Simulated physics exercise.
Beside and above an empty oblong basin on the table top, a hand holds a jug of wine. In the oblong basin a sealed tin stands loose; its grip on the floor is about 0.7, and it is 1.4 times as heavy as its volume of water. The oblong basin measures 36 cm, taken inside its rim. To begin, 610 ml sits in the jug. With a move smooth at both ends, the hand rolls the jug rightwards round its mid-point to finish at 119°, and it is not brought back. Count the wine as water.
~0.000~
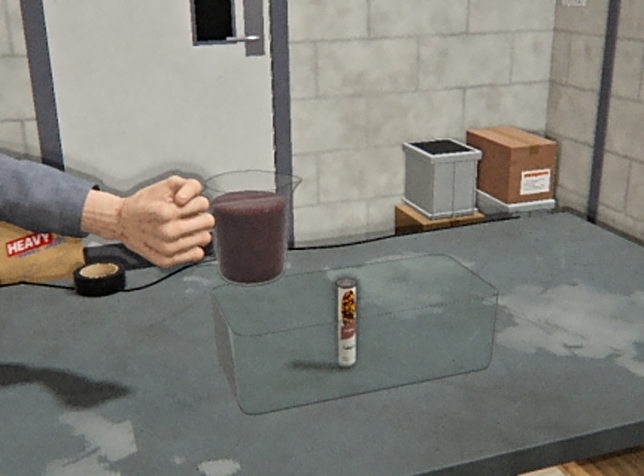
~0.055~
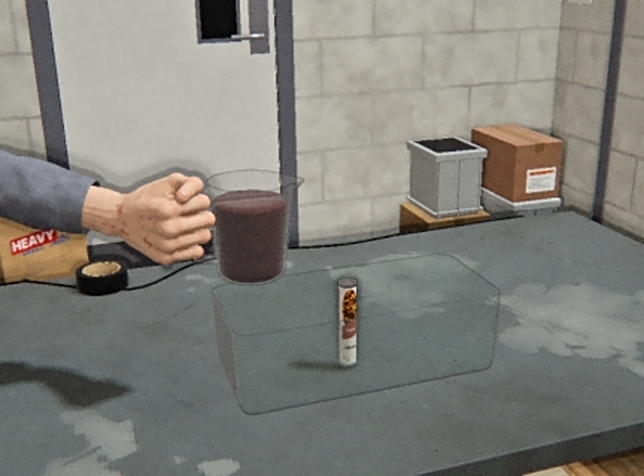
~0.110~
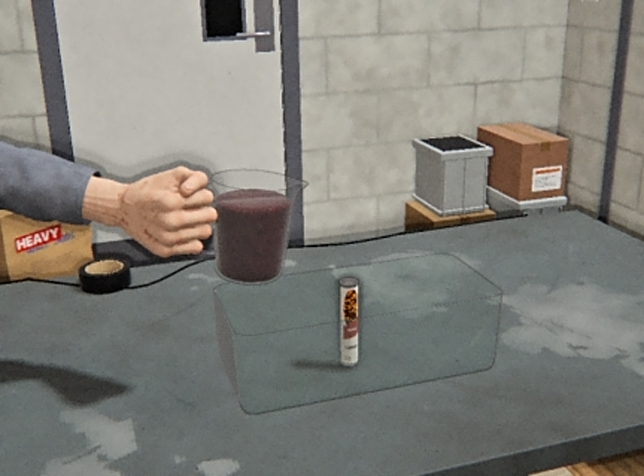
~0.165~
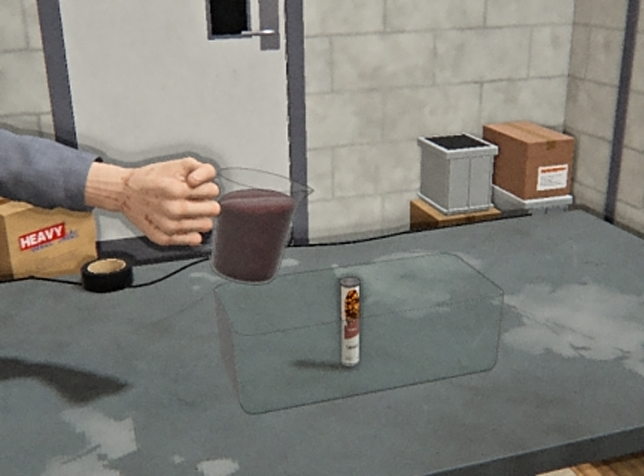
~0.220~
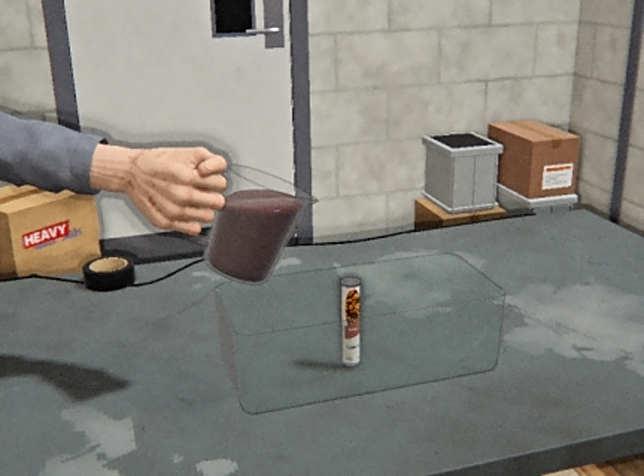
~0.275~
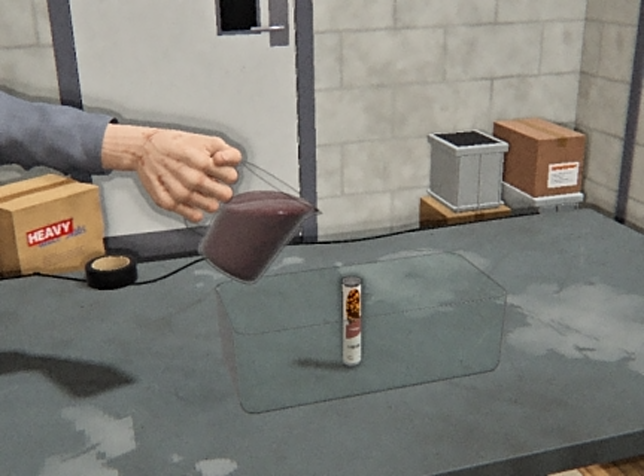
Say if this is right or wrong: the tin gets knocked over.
Right, it gets knocked over.
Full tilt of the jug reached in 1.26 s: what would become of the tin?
Outcome - the tin comes down.
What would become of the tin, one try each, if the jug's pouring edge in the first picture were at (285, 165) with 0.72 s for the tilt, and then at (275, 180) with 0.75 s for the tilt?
The tin overturns the first time and stays vertical the second time.
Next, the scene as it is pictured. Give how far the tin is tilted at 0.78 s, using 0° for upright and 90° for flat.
10°.
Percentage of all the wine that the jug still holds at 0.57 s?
Still held: Roughly 50 % of the total.
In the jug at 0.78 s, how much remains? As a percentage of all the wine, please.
About 5 percent.
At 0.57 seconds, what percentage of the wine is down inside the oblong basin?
30 %, roughly.
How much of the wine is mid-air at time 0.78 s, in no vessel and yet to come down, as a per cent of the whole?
Near 4 per cent, I'd say.
After 0.57 s the tilt is 103° and 51 per cent is still to pour; the tin stands where it began.
After 0.78 s the tilt is 119° and 5 per cent is still to pour; the tin leans 11°.
After 1.01 s the tilt is 119° and 0 per cent is still to pour; the tin lies on its side.
After 1.25 s the tilt is 119° and 0 per cent is still to pour; the tin lies on its side.
In the end the tin lies on its side.
